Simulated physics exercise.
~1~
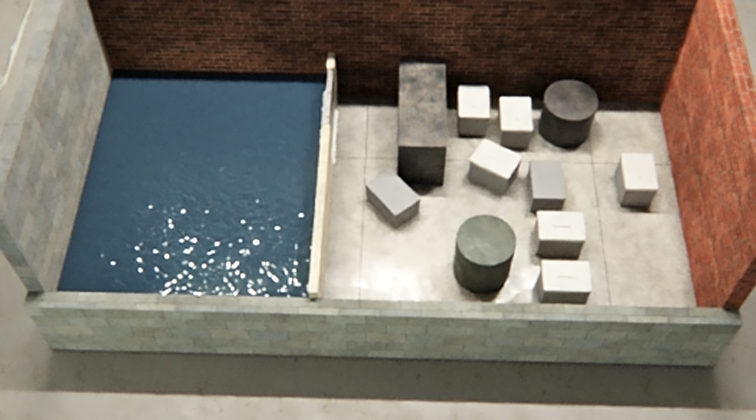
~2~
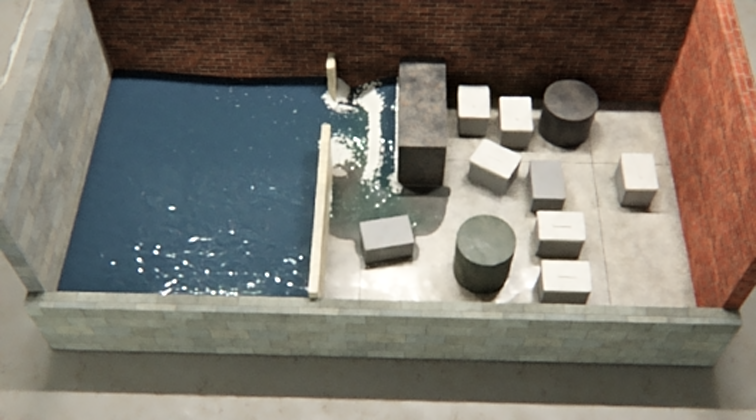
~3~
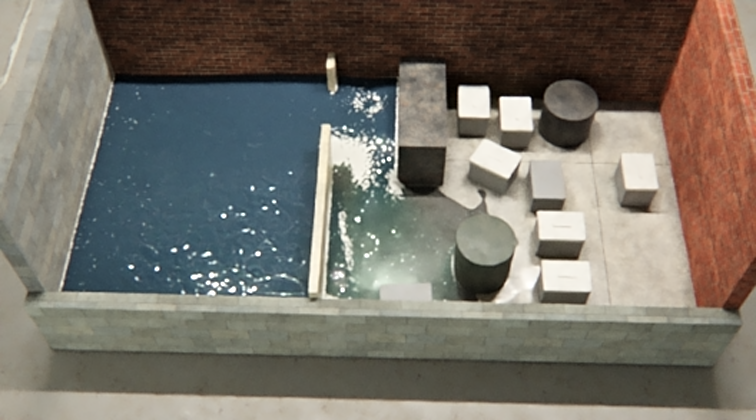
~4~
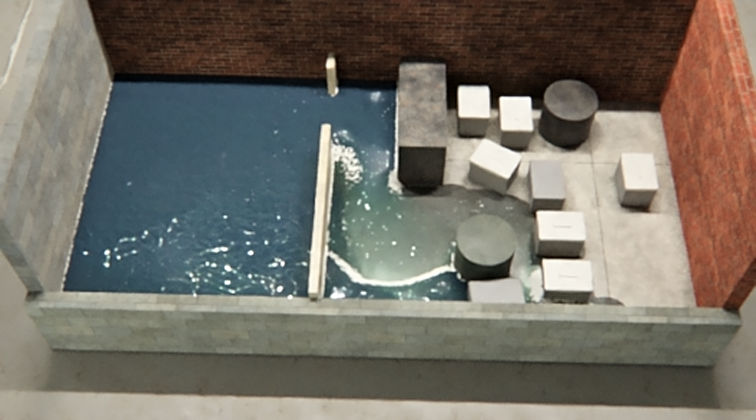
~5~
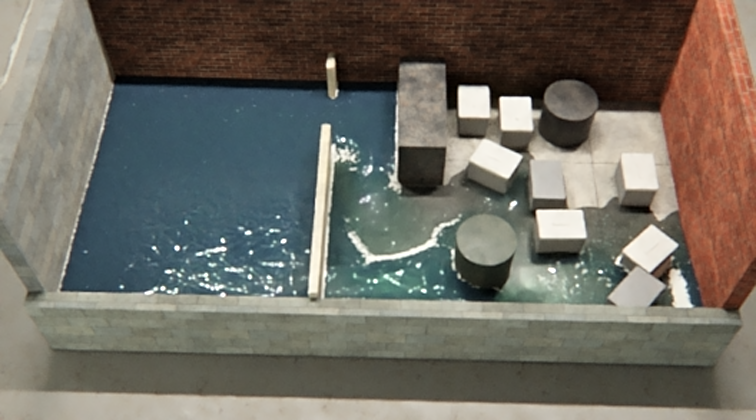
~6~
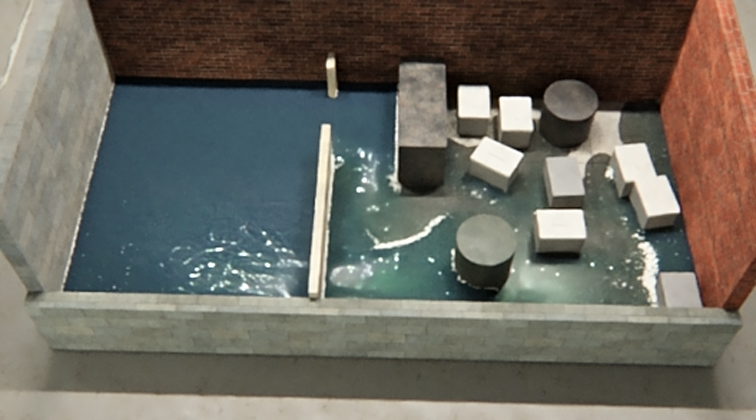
Walled brick enclosure seen from above, water surging through a gap in the partition, spreading rightward and shifting a few pale boxes.
